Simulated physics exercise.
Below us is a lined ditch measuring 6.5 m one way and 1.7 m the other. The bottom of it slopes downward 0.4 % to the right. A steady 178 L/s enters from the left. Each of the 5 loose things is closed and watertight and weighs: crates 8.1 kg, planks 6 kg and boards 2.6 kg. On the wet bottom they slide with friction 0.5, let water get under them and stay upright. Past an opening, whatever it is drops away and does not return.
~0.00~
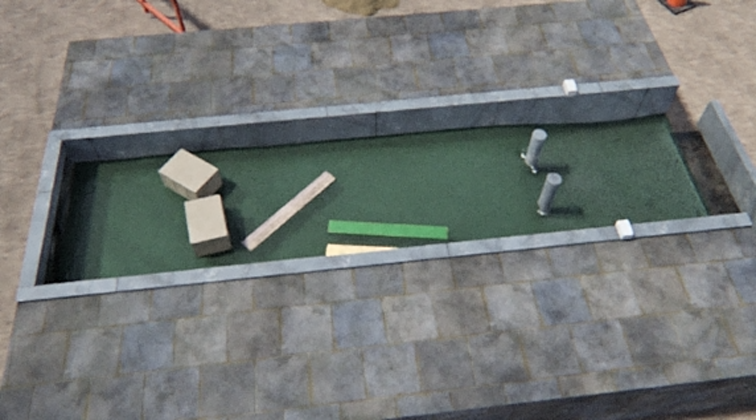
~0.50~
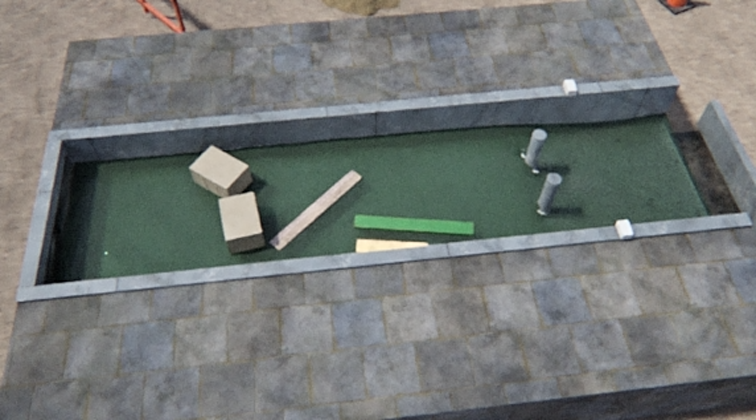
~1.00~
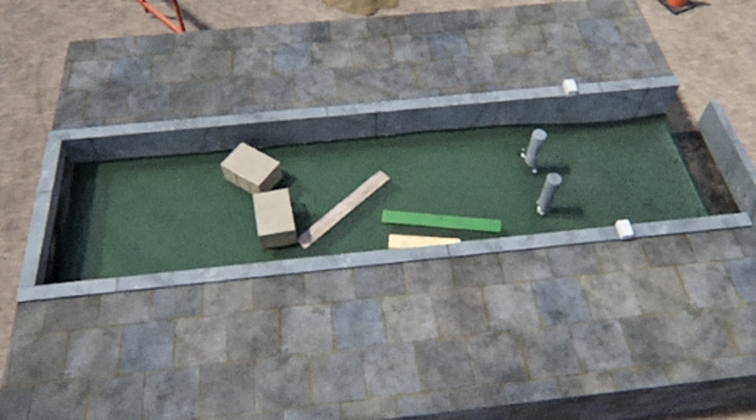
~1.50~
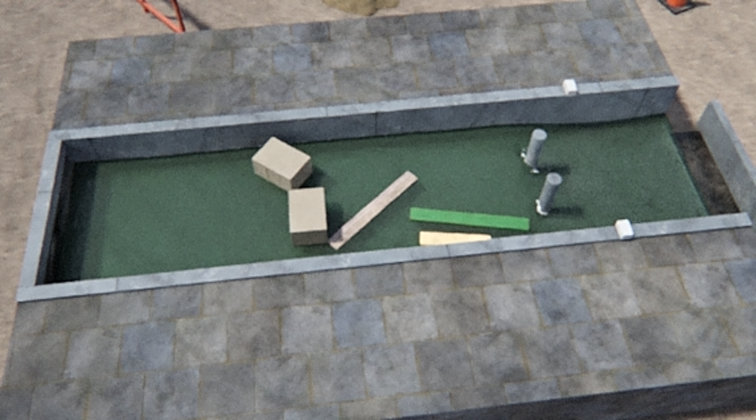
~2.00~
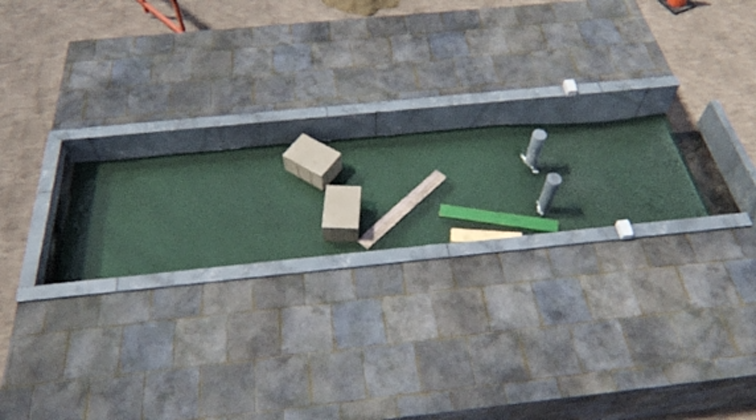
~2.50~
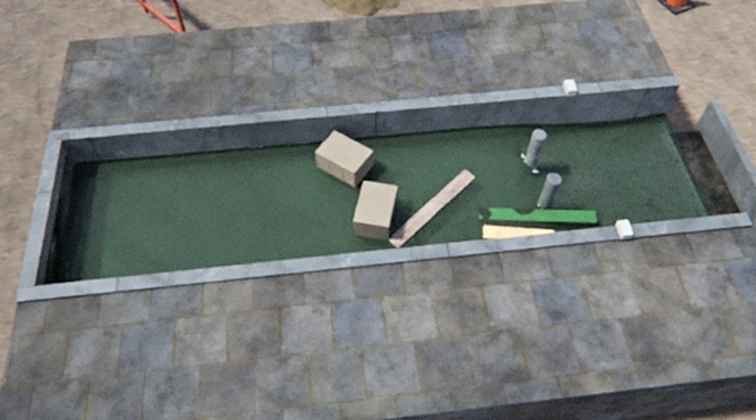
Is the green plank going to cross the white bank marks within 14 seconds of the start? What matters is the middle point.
Note: Green plank reaches beyond.
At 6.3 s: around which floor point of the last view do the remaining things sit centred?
The centre is close to (527, 177).
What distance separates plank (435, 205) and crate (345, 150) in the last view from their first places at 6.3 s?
Taking them in the order asked, 300 cm and then 350 cm.
After 3.5 s the green plank is near (646, 207), 2.7 m from its start, afloat; 2 of 5 are over the mark; 5 afloat.
After 6.3 s the green plank has gone out; 2 of 5 are over the mark; 3 afloat.
After 10.0 s the green plank has gone out; 2 of 5 are over the mark; 3 afloat.
After 14.0 s the green plank has gone out; 2 of 5 are over the mark; 3 afloat.
